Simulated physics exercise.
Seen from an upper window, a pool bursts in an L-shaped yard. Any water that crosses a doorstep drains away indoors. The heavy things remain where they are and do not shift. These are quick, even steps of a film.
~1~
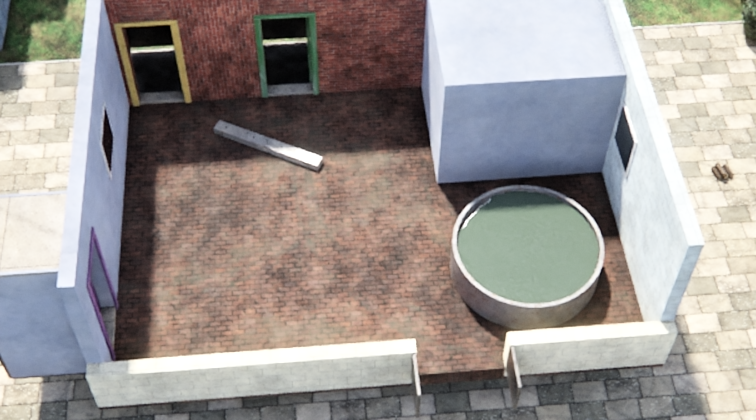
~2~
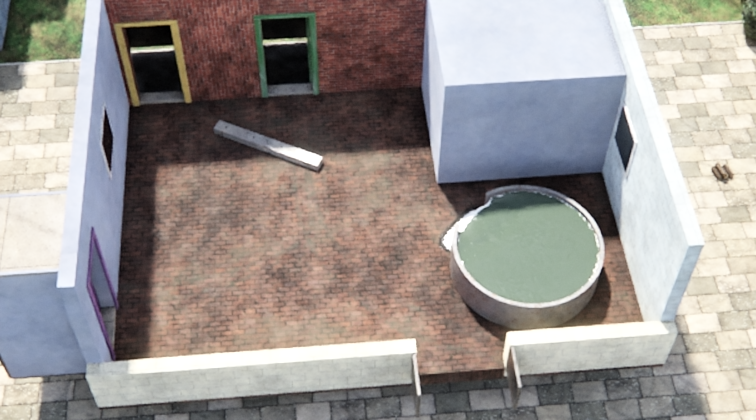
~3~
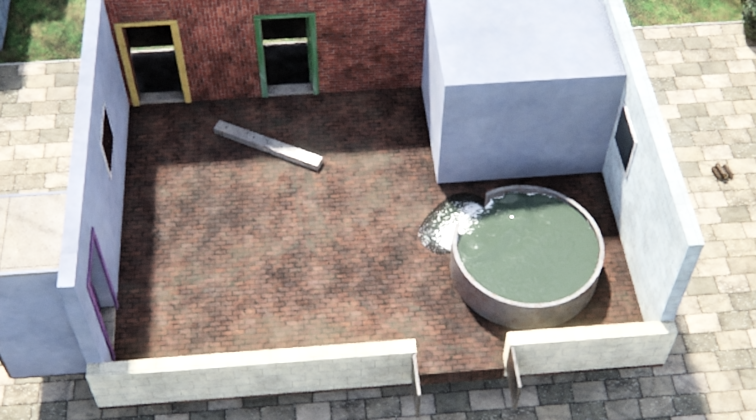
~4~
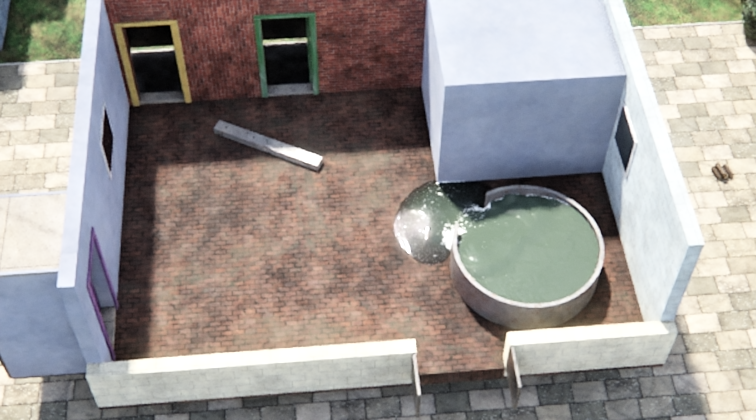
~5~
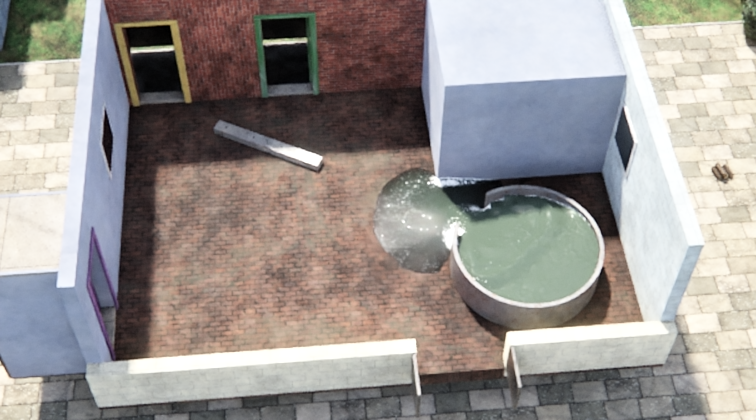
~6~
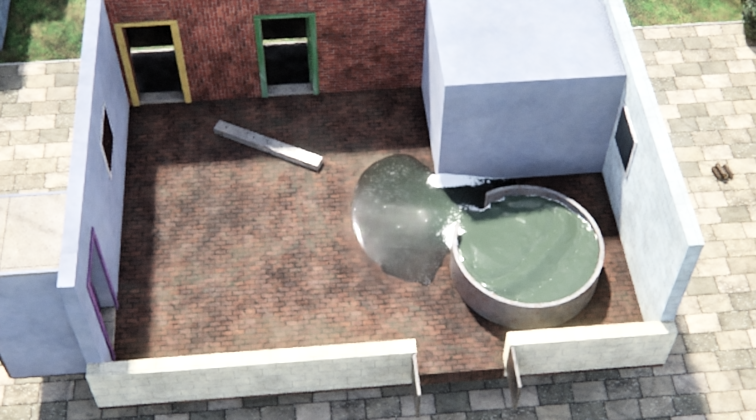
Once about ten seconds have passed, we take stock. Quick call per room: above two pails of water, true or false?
Green door: True; purple door: False; yellow door: True.
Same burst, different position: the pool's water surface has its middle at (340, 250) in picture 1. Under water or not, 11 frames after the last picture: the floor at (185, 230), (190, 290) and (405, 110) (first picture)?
My reading is hit by the flood first, missed by the flood next and missed by the flood last.
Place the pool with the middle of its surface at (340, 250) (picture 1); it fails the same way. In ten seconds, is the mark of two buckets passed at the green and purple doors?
Green door: Below the limit; purple door: Below the limit.
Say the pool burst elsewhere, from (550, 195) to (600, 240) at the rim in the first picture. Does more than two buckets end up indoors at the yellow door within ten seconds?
I reckon yellow door sits short of it.
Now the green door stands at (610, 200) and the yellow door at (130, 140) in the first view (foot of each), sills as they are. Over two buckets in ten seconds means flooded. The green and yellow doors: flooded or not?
The green door falls short, and the yellow door overflows.
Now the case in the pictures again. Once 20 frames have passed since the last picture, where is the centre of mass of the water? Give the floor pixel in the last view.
Around (419, 223).
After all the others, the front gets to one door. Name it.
My pick is the purple door.
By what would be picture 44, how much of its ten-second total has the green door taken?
Around 85 in a hundred.
A moment on, water covers 25 % of the floor; the green door not reached, the purple door not reached, the yellow door not reached.
Next, water covers 45 % of the floor; the green door under two buckets in, the purple door not reached, the yellow door not reached.
Then, water covers 60 % of the floor; the green door over two buckets in, the purple door not reached, the yellow door wet at the sill, nothing in.
Later, water covers 70 % of the floor; the green door over two buckets in, the purple door wet at the sill, nothing in, the yellow door over two buckets in.
In the end, water covers 85 % of the floor; the green door far over two buckets in, the purple door wet at the sill, nothing in, the yellow door far over two buckets in.
